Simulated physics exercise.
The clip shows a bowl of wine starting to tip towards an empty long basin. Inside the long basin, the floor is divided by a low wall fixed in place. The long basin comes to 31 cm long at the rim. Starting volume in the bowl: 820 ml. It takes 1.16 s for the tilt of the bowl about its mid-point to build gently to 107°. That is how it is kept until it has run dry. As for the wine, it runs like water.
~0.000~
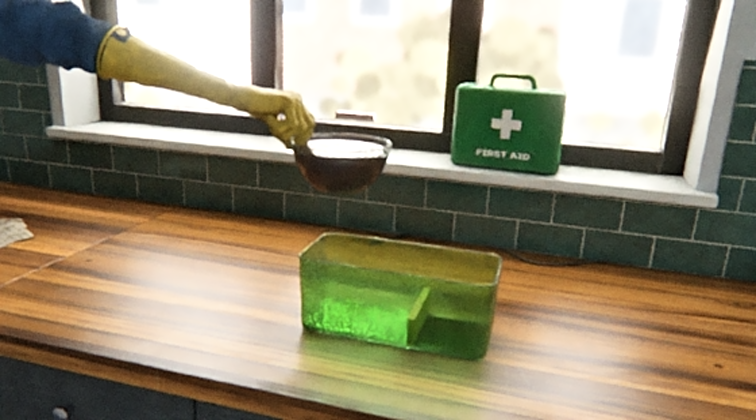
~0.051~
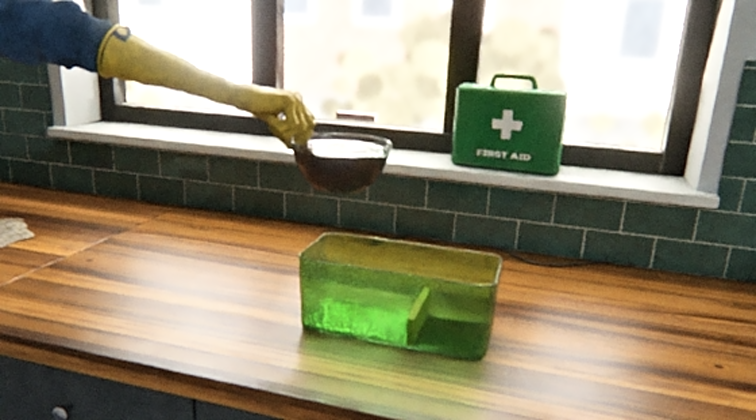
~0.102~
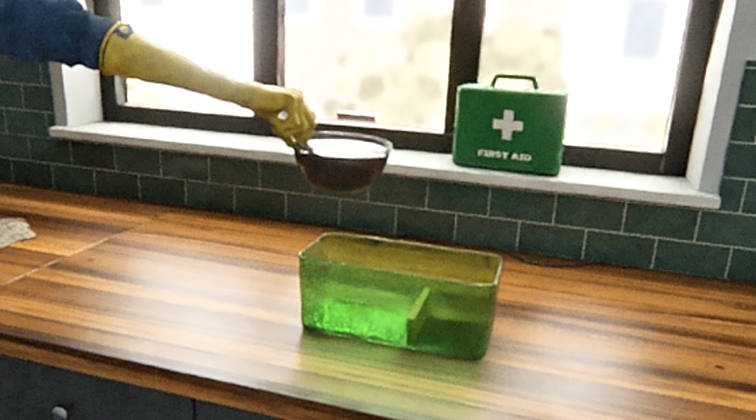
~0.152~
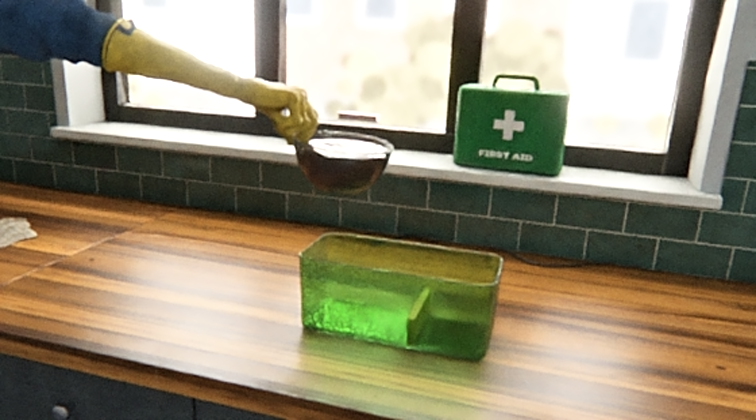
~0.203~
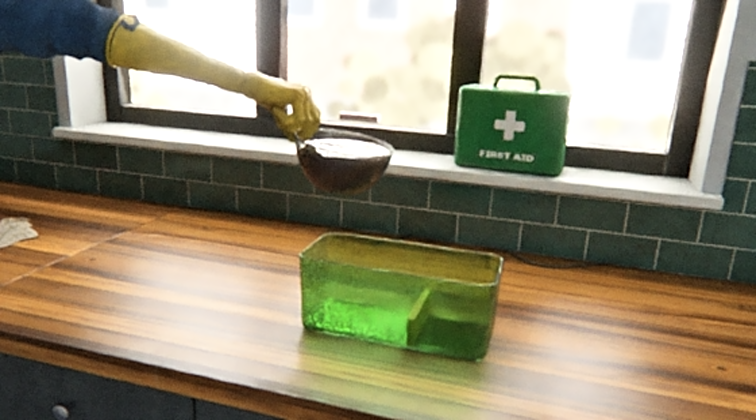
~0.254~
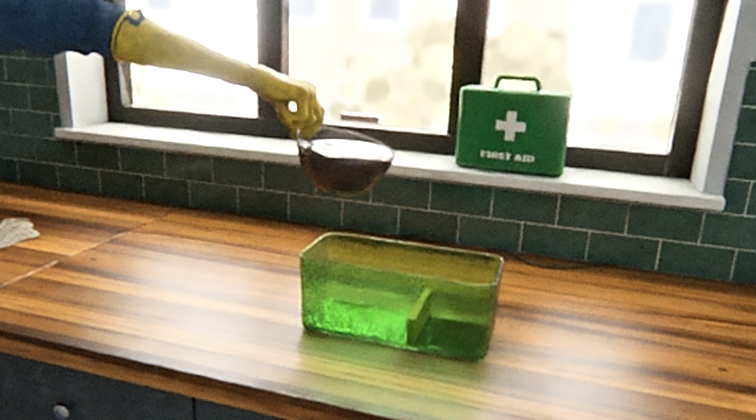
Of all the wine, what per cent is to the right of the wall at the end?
I would say 58 percent.
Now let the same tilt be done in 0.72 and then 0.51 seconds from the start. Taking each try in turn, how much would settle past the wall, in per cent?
I'd say 40 percent on the first go, 30 percent on the next.
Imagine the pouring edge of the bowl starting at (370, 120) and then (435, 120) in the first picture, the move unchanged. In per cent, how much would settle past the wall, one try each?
The first try gives around 35 percent, the second around 75 percent.
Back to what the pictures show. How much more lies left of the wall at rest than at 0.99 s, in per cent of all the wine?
That amounts to roughly 5 per cent of the whole.
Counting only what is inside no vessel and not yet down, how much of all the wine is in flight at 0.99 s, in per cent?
Roughly 5 per cent.
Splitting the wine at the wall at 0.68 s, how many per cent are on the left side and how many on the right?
Near 5 on the left, 18 on the right.
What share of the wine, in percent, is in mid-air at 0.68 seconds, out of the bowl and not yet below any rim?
Share: Roughly 36 per cent.
Then, 0.68 s in, the tilt is 67° and 41 per cent is still to pour, 5 is left of the wall and 19 right of it.
Then, 0.99 s in, the tilt is 101° and 1 per cent is still to pour, 36 is left of the wall and 58 right of it.
Then, 1.31 s in, the tilt is 107° and 0 per cent is still to pour, 42 is left of the wall and 58 right of it.
Then, 1.66 s in, the tilt is 107° and 0 per cent is still to pour, 41 is left of the wall and 58 right of it.
Finally, 41 per cent lies left of the wall, 58 right of it and 1 outside.
